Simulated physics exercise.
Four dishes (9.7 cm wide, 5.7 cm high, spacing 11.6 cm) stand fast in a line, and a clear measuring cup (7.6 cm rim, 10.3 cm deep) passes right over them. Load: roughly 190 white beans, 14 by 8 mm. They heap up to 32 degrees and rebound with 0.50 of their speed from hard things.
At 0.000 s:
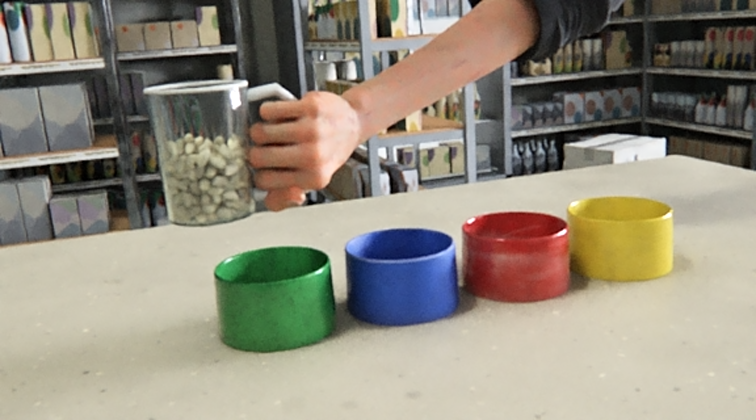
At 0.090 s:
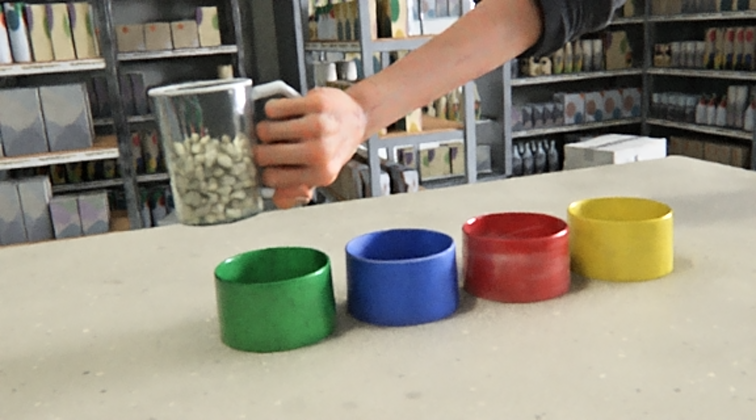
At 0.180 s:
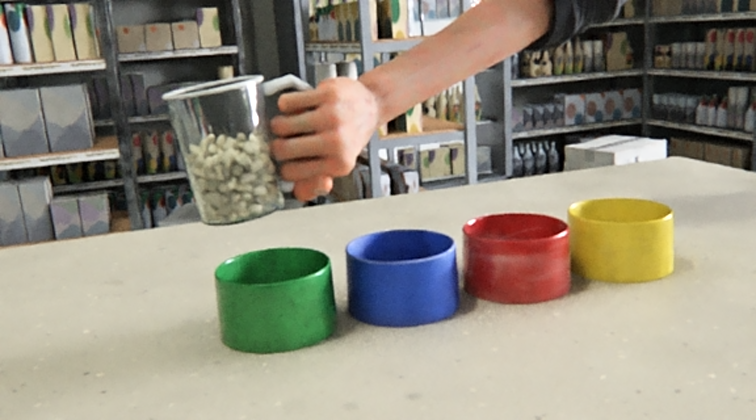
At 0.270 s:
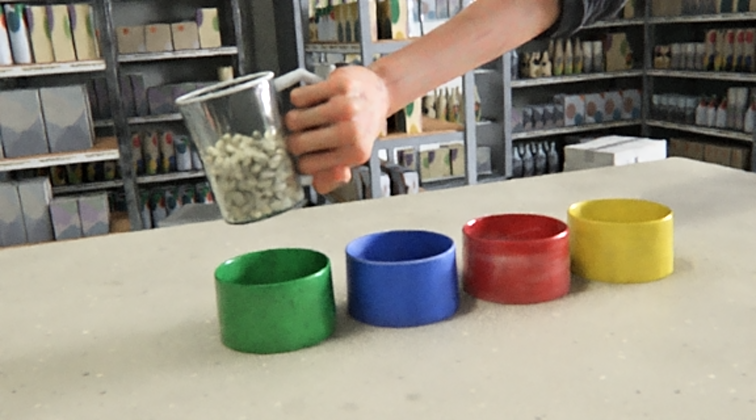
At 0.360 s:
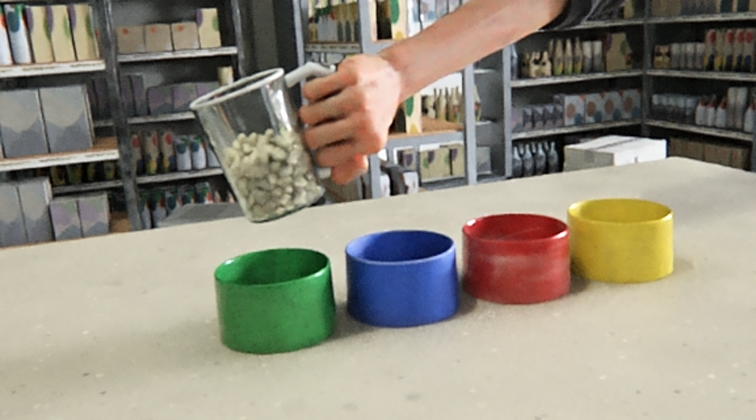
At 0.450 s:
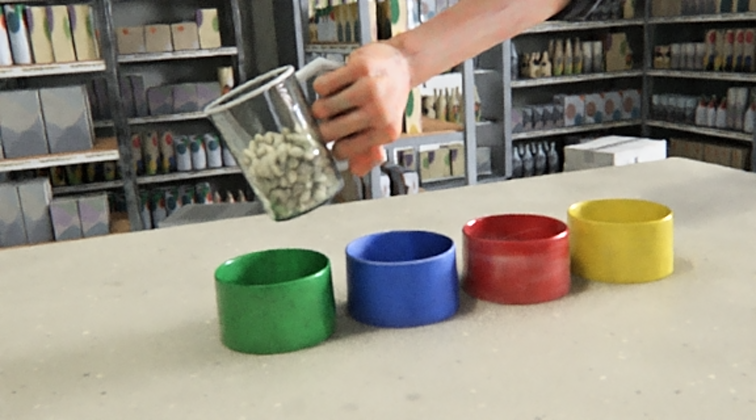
A hand moves a clear cup of pale beans rightward above colored dishes, tilting it left.
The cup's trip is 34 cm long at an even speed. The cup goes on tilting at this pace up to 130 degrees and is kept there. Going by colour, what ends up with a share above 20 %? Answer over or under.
Red over, blue under, green under, yellow under, counter under.
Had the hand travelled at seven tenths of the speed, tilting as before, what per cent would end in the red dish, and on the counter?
Then: Red 0; counter 10.
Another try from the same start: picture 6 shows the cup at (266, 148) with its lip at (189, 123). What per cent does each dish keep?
Red 0, blue 100, green 0, yellow 0.
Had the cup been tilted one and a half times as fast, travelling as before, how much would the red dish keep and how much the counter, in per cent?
Then: Red 0; counter 10.
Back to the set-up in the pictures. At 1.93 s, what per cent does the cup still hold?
About 95 per cent.
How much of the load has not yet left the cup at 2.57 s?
About 0 per cent.
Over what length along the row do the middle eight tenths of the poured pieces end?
Roughly 6 cm.
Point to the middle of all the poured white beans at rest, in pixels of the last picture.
Near (514, 265).
Then, at 1.34 s, tilt 72 degrees; cup holds 100 %.
After 1.93 s, tilt 106 degrees; cup holds 95 %.
After 2.57 s, tilt 130 degrees; cup holds 0 %, red 95 %.
In the end, at 2.9 s, red 95 %, blue 0 %, green 0 %, yellow 0 %, counter 0 %.
